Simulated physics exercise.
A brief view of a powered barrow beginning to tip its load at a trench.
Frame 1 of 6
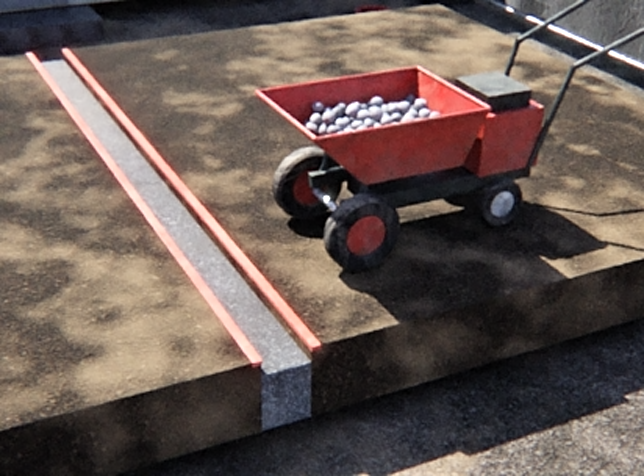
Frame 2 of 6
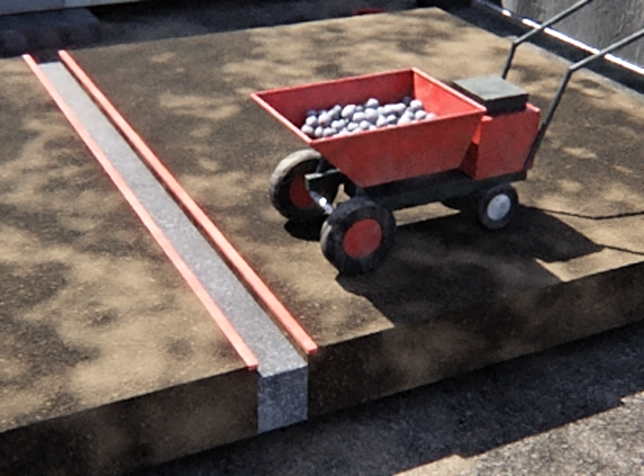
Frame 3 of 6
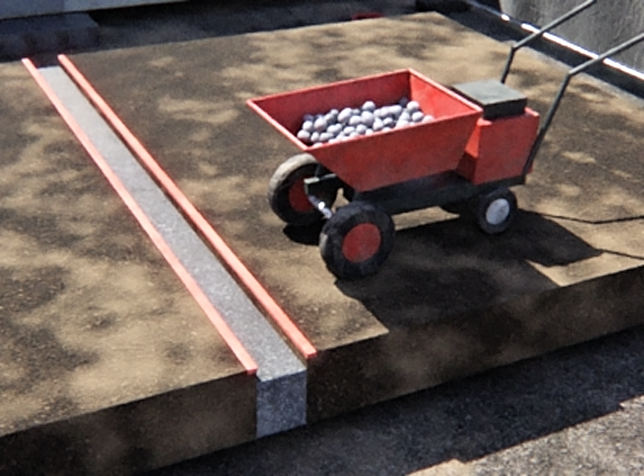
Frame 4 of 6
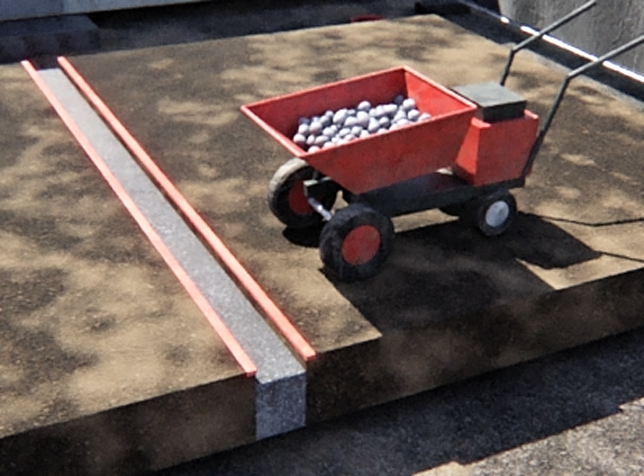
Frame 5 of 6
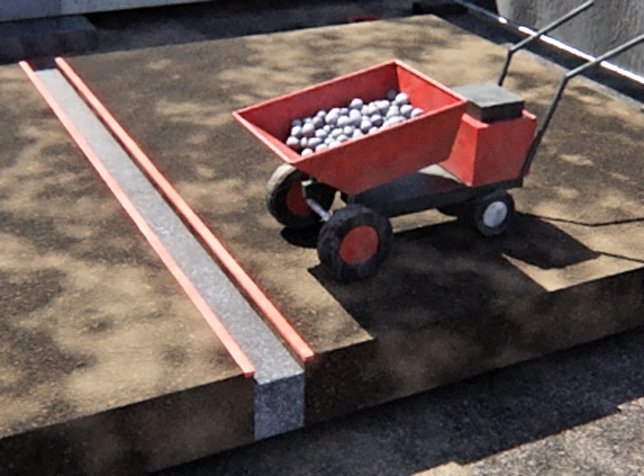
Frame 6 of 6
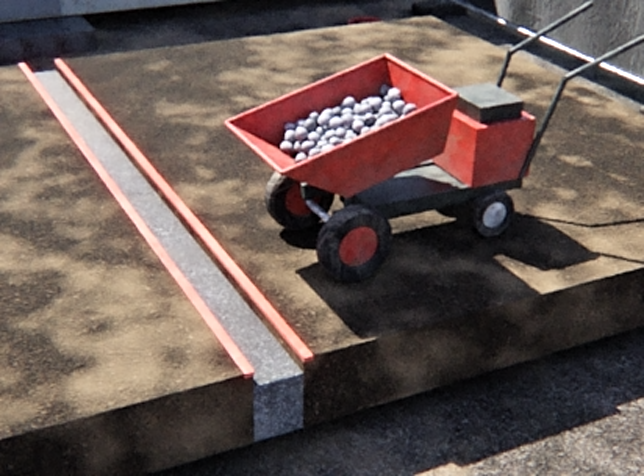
On a dark slab beside a narrow red-edged trench, a red barrow of round cobbles standing level, then gradually tilting its skip leftward.
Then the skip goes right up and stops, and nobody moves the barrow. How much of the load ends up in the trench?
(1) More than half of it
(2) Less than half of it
Answer: 2.
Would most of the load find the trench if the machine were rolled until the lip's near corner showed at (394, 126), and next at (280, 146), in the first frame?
Place one: The lesser share; place two: The lesser share.
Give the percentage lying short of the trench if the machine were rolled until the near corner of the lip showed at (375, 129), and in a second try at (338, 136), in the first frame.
Result: Try 1 = 20 %, try 2 = 0 %.
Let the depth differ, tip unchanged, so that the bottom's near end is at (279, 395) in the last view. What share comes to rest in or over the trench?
Estimate: Approx. 50 in a hundred.
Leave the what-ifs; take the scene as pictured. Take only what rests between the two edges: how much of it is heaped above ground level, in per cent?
30 in a hundred.
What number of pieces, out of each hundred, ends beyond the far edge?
It comes to close to 45 %.
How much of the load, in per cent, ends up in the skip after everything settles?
My estimate is about 30 per cent.
Soon after the last picture, skip tipped steeply; all in the skip.
A little later, skip tipped right over; about half in the skip; about a quarter in or heaped over the trench; about a quarter beyond it.
Later still, skip tipped right over; about a quarter in the skip; about a quarter in or heaped over the trench; about half beyond it.
At rest, skip tipped right over; about a quarter in the skip; about a quarter in or heaped over the trench; about half beyond it.
